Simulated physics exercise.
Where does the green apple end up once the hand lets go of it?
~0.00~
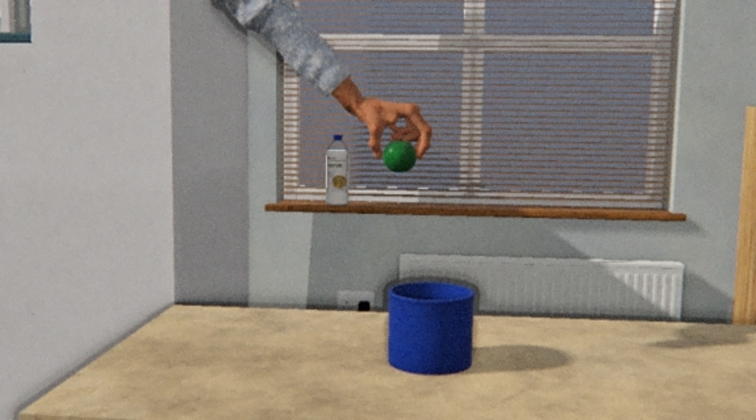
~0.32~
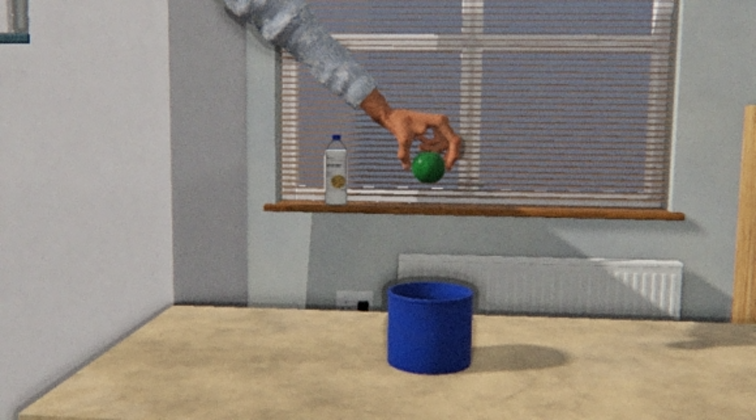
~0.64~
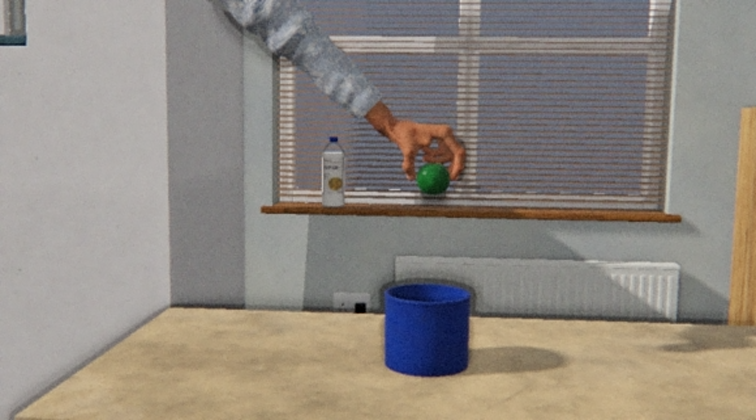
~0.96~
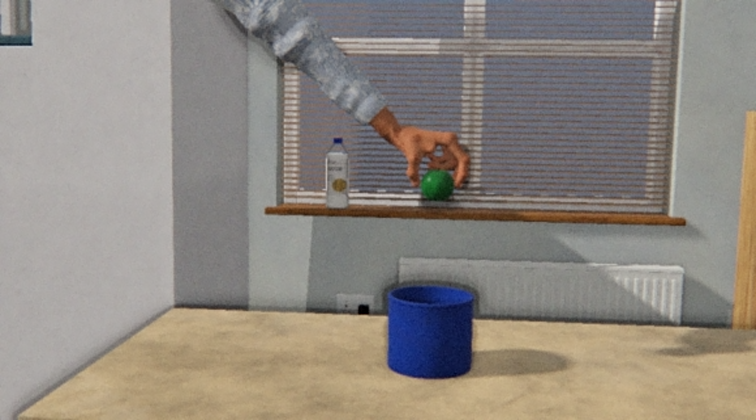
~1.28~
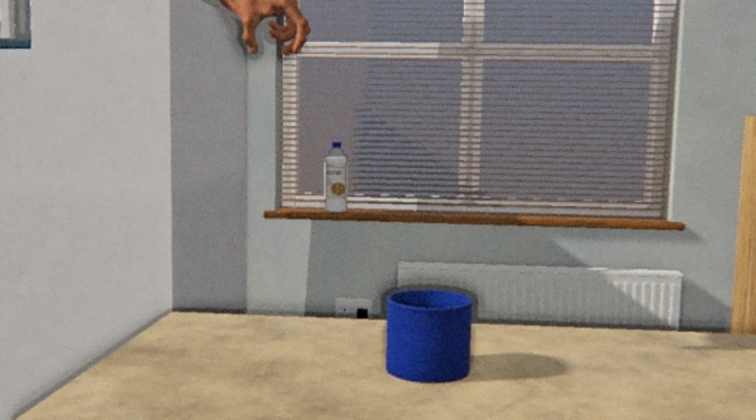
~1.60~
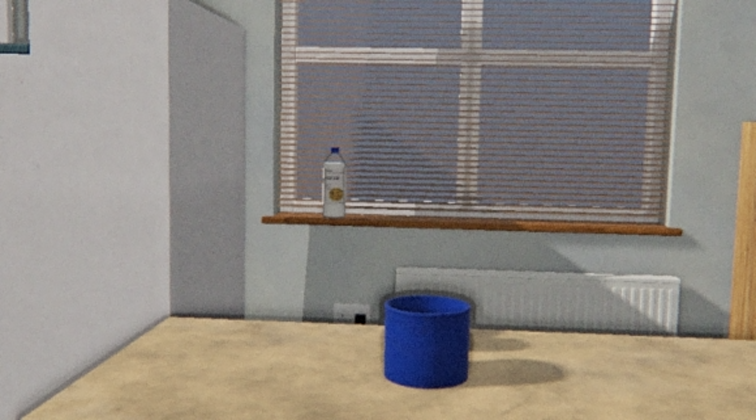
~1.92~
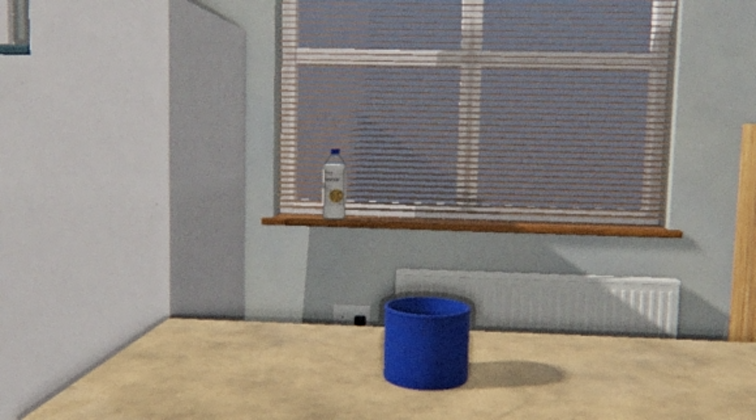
It drops into the blue container on the table and is hidden from view inside it.
An arm in a light blue-grey sleeve reaches in from the upper left, holding a small, round green apple above a blue, open-topped container on a beige tabletop. The slightly swaying view faces a window with blinds, with a bottle on its wooden sill and a white radiator below. The hand moves right and lowers a little, until the apple hangs over the container's opening. The fingers let go, the apple drops into the container, and the empty hand draws back to the upper left and leaves. The container stays standing on the table, with the apple hidden inside.
